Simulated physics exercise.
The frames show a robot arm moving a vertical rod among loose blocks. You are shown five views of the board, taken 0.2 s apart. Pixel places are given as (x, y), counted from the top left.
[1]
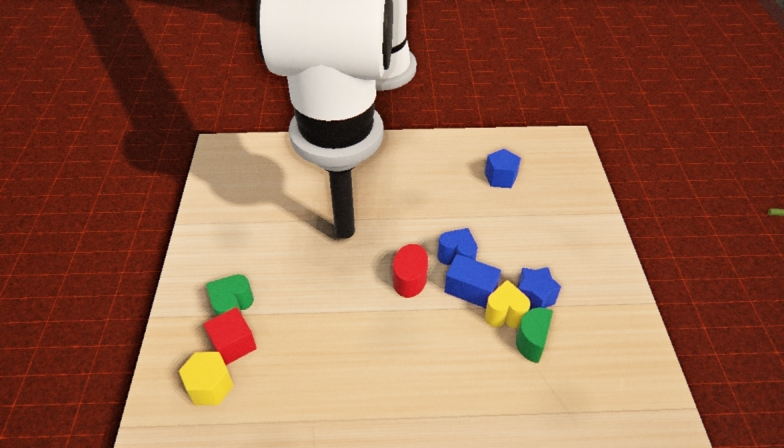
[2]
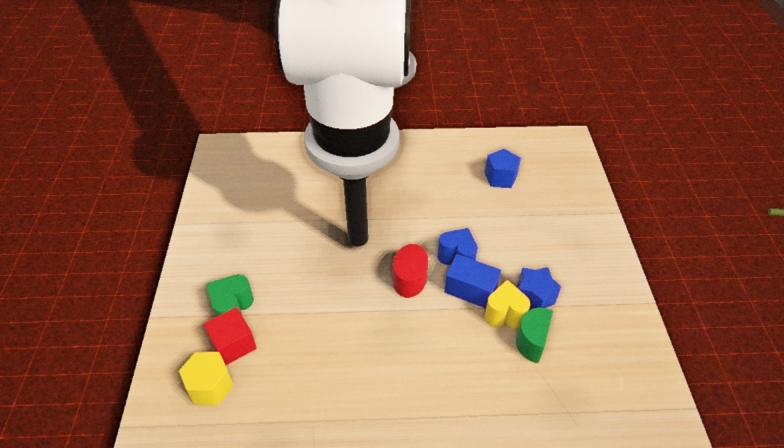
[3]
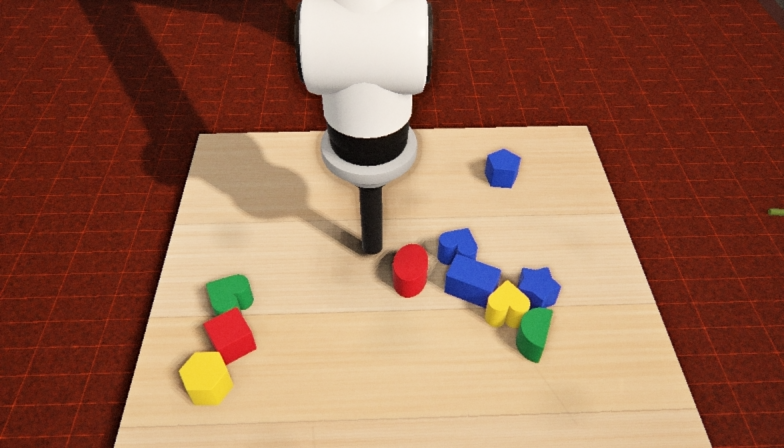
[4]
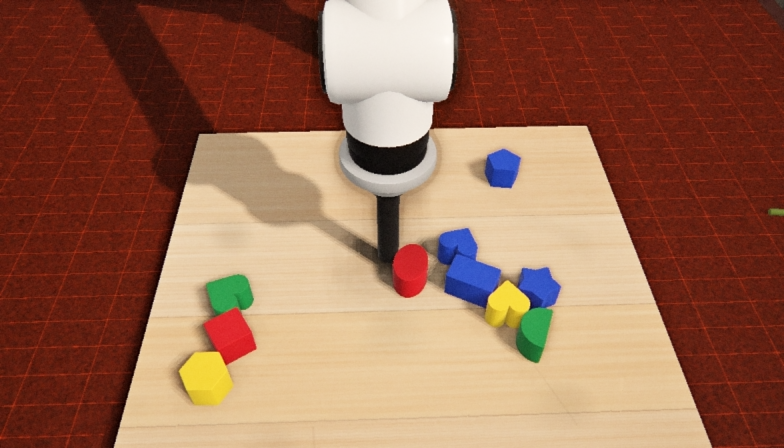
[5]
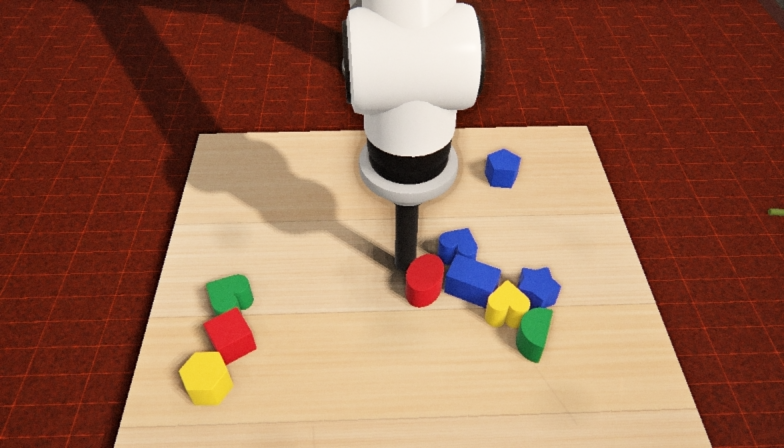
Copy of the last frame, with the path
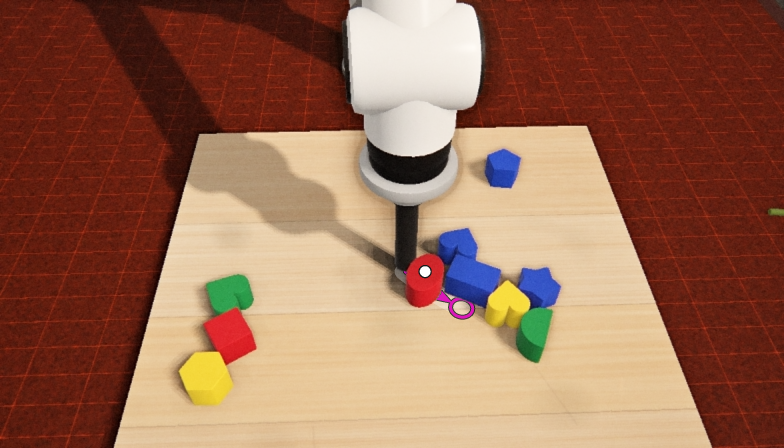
A white robot arm holding a black vertical rod reaches over a pale wooden board on a dark red tiled floor, seen from above at an angle. Green, red and yellow blocks sit at left, a red oval near the middle, blue, yellow and green blocks at right, and a blue one behind. The rod glides right and nearer, then nudges the oval slightly rightward.
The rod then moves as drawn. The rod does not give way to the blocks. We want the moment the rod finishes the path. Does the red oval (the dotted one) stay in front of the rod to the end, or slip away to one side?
The red oval won't stay at the front of the rod.
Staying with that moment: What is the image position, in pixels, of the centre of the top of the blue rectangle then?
The middle of its top is at (496, 278).
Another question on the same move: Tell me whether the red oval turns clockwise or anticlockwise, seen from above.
From above, clockwise.
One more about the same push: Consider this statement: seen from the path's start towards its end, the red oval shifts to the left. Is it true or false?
The claim does not hold.
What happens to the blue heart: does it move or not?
The block in question stays where it was by the end.
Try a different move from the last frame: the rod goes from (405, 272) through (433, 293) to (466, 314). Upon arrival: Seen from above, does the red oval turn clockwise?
Short answer: Yes.
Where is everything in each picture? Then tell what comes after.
Lower end of the rod at (345, 232), tops of blocks, red oval at (411, 261), blue heart at (460, 240), blue rectangle at (474, 272), yellow heart at (509, 298), blue star at (539, 281), in the first picture.
Rod at (358, 239), blocks as before, in the second picture.
Rod at (373, 247), blocks as before, in the third picture.
Rod at (388, 255), blocks as before, in the fourth picture.
Rod at (405, 264), red oval at (425, 272), blue heart at (460, 240), blue rectangle at (474, 272), yellow heart at (509, 298), blue star at (539, 281), in the fifth picture.
The drawn path runs from (405, 272) through (431, 291) to (462, 308); the dot is on the red oval.
The first path, step by step. Halfway along, rod at (433, 283); red oval at (444, 297), turned 20° clockwise; blue rectangle at (486, 279), turned 50° anticlockwise; yellow heart at (515, 299); blue star at (543, 281).
At the end, rod at (463, 300); red oval at (457, 314), turned 70° clockwise; blue heart not moved; blue rectangle at (496, 278), turned 60° anticlockwise; yellow heart at (516, 299); blue star at (543, 281).
